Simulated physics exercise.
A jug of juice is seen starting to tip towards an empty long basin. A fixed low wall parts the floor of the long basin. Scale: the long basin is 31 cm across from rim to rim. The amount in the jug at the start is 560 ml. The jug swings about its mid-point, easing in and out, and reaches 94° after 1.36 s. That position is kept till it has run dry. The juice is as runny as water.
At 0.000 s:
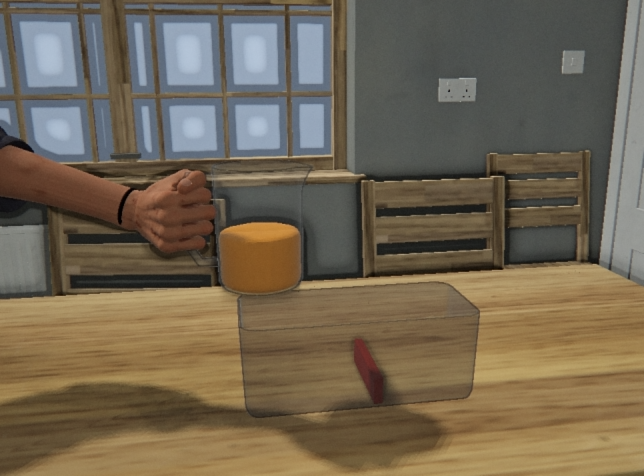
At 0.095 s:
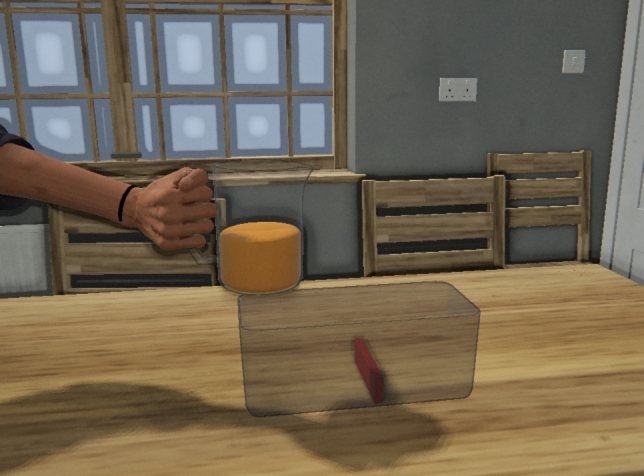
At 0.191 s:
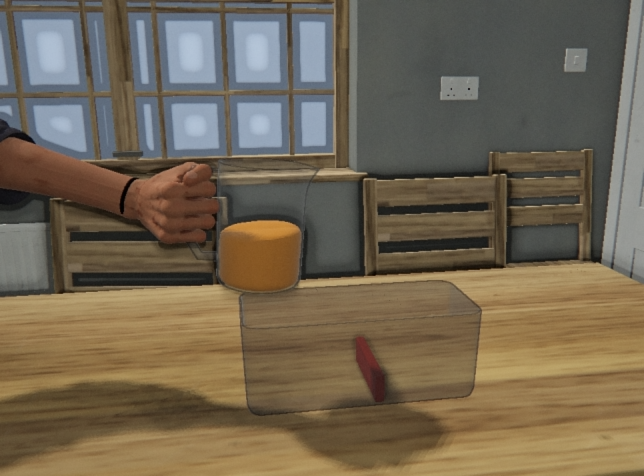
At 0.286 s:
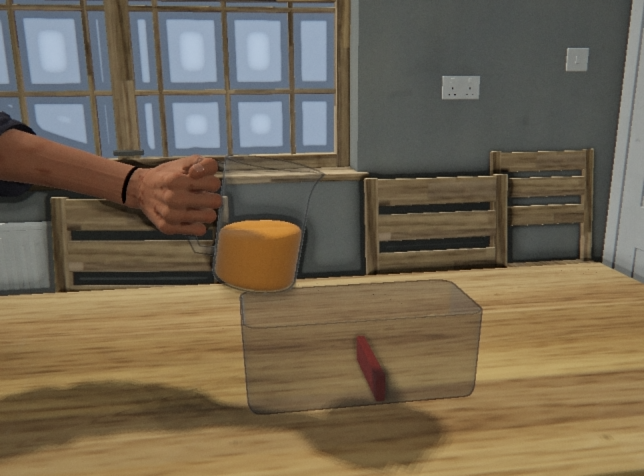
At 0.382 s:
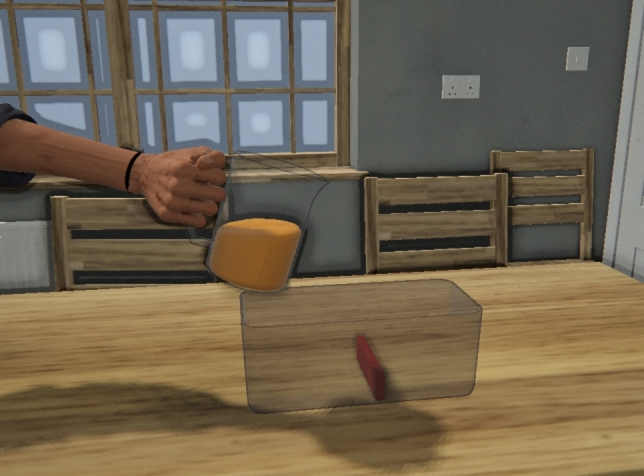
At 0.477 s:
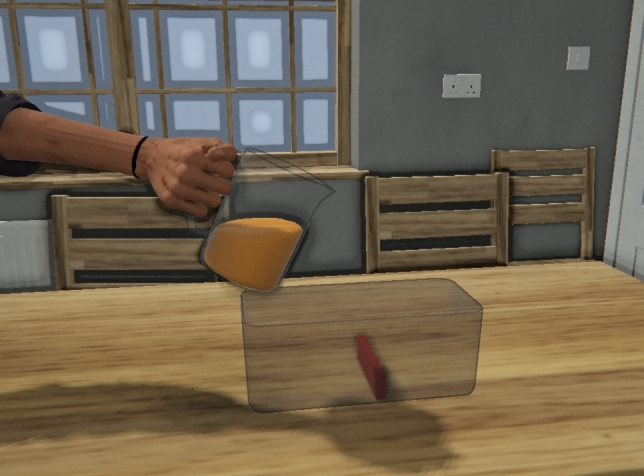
At a wooden table by a window, a hand held a clear jug of orange juice above an empty see-through basin, then gradually tilted it to the right while the basin stayed still.
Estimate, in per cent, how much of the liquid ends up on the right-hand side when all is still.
68 %.
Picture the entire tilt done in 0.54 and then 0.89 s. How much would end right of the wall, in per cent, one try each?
I'd expect close to 65 per cent and then close to 70 per cent.
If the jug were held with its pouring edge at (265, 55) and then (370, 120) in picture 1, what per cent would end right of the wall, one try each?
Try 1: 15 %; try 2: 60 %.
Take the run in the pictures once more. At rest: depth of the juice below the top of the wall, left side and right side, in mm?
About 30 mm on the left, about 14 mm on the right.
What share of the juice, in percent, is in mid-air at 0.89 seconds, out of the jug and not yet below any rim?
I'd put it at about 1 percent.
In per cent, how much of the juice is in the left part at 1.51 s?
Roughly 14 in a hundred.
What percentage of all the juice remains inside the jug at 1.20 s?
About 62 percent.
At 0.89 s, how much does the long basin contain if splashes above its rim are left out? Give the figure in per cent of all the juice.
Estimate - around 0 in a hundred parts.
By 0.89 s the tilt is 69° and 99 per cent is still to pour, 0 is left of the wall and 0 right of it.
By 1.20 s the tilt is 91° and 62 per cent is still to pour, 6 is left of the wall and 18 right of it.
By 1.51 s the tilt is 94° and 22 per cent is still to pour, 15 is left of the wall and 57 right of it.
By 1.86 s the tilt is 94° and 6 per cent is still to pour, 24 is left of the wall and 67 right of it.
At rest 30 per cent lies left of the wall, 68 right of it and 1 outside.
